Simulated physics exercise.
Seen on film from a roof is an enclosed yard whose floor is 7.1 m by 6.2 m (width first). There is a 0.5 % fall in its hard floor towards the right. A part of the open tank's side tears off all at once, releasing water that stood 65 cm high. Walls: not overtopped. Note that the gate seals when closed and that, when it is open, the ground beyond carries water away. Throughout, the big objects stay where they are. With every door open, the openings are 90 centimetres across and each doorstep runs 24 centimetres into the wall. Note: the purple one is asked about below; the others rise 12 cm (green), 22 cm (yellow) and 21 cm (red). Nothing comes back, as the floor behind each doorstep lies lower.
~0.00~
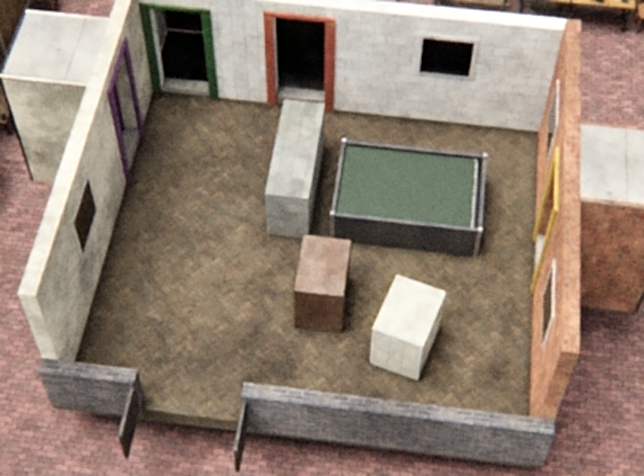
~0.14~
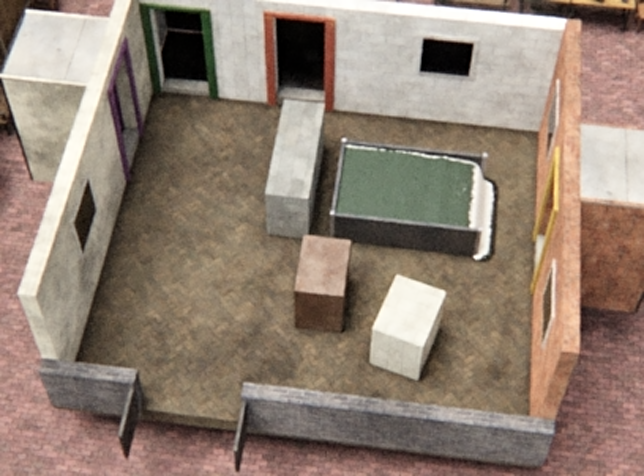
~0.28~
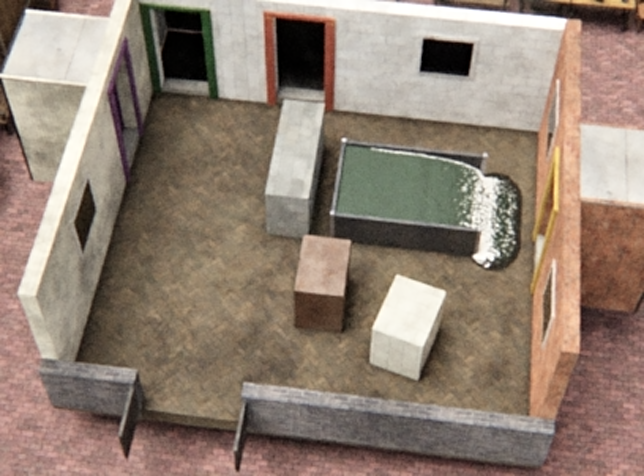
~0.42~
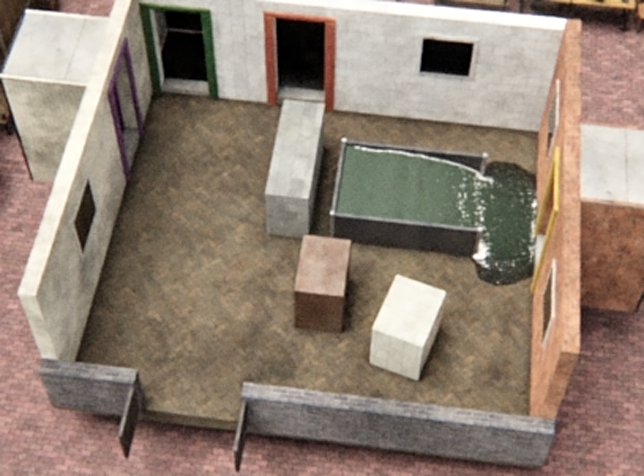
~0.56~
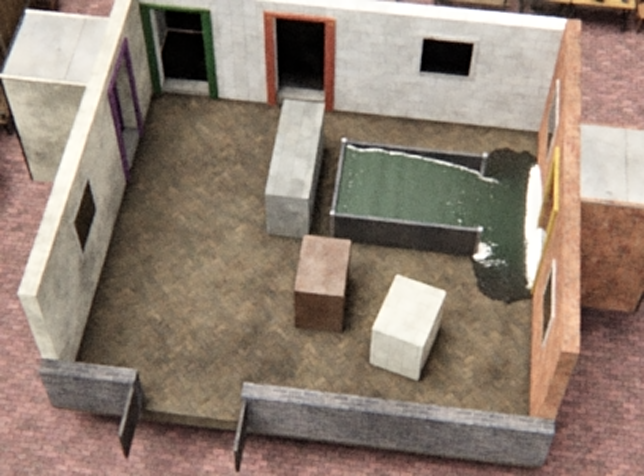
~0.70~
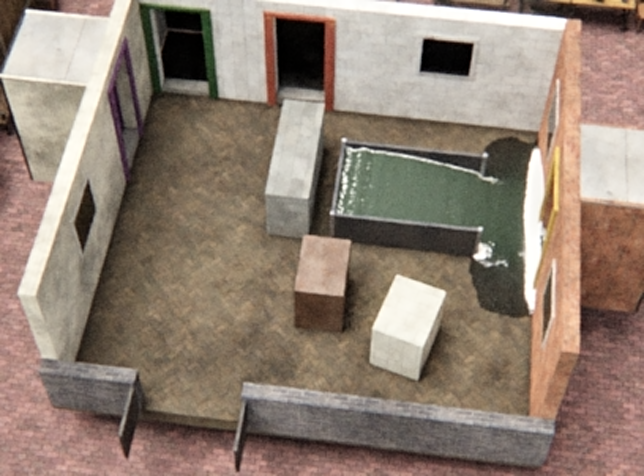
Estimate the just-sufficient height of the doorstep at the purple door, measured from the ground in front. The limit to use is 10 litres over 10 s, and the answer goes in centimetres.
I would say 5.5 cm.
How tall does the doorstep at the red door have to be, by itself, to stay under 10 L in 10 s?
At the red door it takes roughly 9.5 centimetres.
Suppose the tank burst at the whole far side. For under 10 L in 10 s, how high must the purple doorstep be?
Roughly 13.5 cm.
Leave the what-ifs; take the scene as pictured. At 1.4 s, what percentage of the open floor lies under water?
About 10 per cent.
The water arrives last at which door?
Last in order comes the purple door.
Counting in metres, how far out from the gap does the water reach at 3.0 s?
The front is some 4.6 m out.
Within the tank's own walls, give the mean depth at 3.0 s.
Around 17 centimetres.
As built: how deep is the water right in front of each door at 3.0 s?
At the green door the depth is 0 cm, at purple 0 cm, at yellow 23 cm and at red 4 cm.
After 1.4 s water covers 10 % of the floor, deepest (49 cm) near (535, 134); it has not reached the purple door.
After 3.0 s water covers 35 % of the floor, deepest (32 cm) near (535, 141); it has not reached the purple door.
After 10.0 s water covers 95 % of the floor, deepest (10 cm) near (315, 249); 4 cm at the purple door, 0 litres in over its 26 cm doorstep.
At the purple door as built, the water arrived by 4.4 s and peaked near 9 cm at 6.2 s.
Run again over the same 10 s with other heights there, 15 litres in over 5 cm, 6 litres over 6.5 cm. The limit of 10 litres is kept from about 5.5 cm up.
